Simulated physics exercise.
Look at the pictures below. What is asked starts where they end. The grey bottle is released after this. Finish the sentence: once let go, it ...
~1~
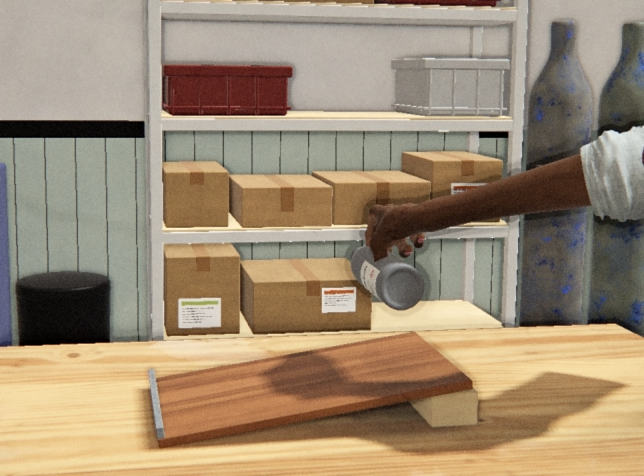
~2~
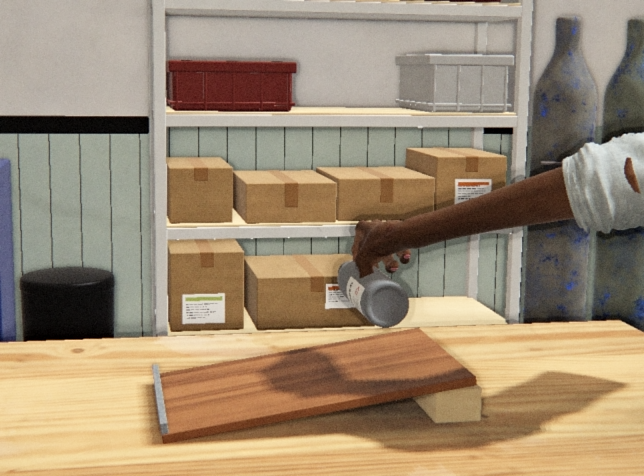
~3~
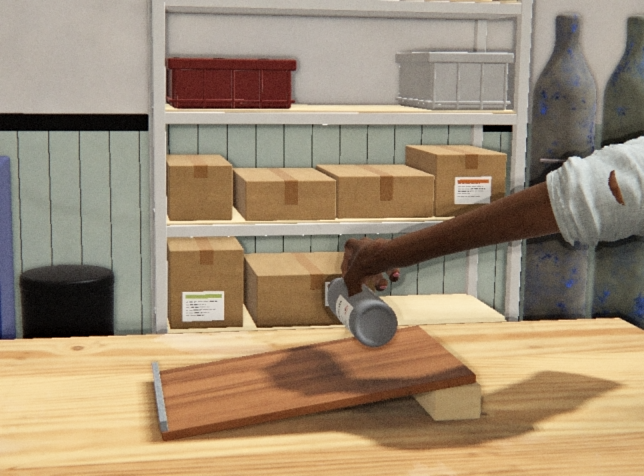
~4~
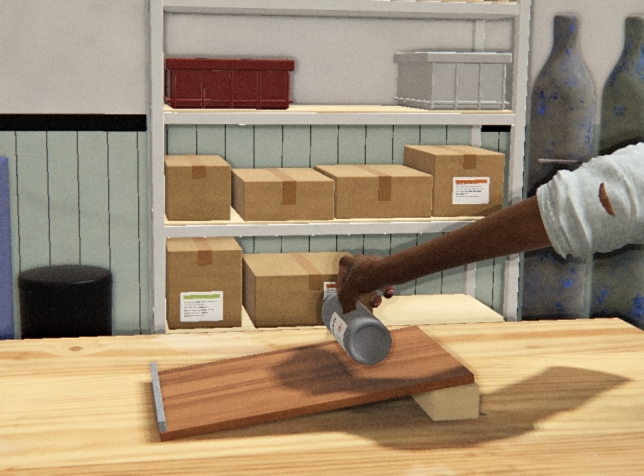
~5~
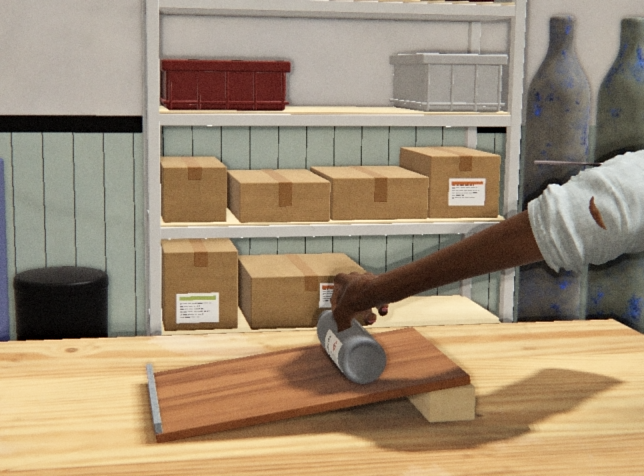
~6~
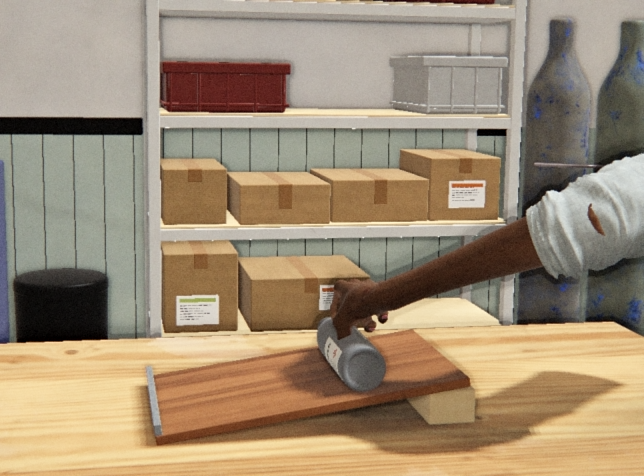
Makes its way down.
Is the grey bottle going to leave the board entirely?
Still on top.
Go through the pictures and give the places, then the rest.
Coming down; grey bottle (381, 272), in the first picture.
Coming down; grey bottle (366, 288), in the second picture.
Coming down; grey bottle (356, 305), in the third picture.
Coming down; grey bottle (350, 322), in the fourth picture.
Coming down; grey bottle (345, 340), in the fifth picture.
Set down, still held; grey bottle (345, 347), in the sixth picture.
Then, 0.60 s later than the last frame, grey bottle moved well along near (273, 360).
Then, 0.90 s later than the last frame, grey bottle moved well along near (171, 376).
When it is over, moved from the start, grey bottle. End places, in pixels of the last picture, grey bottle near (174, 378). The grey bottle goes downhill.
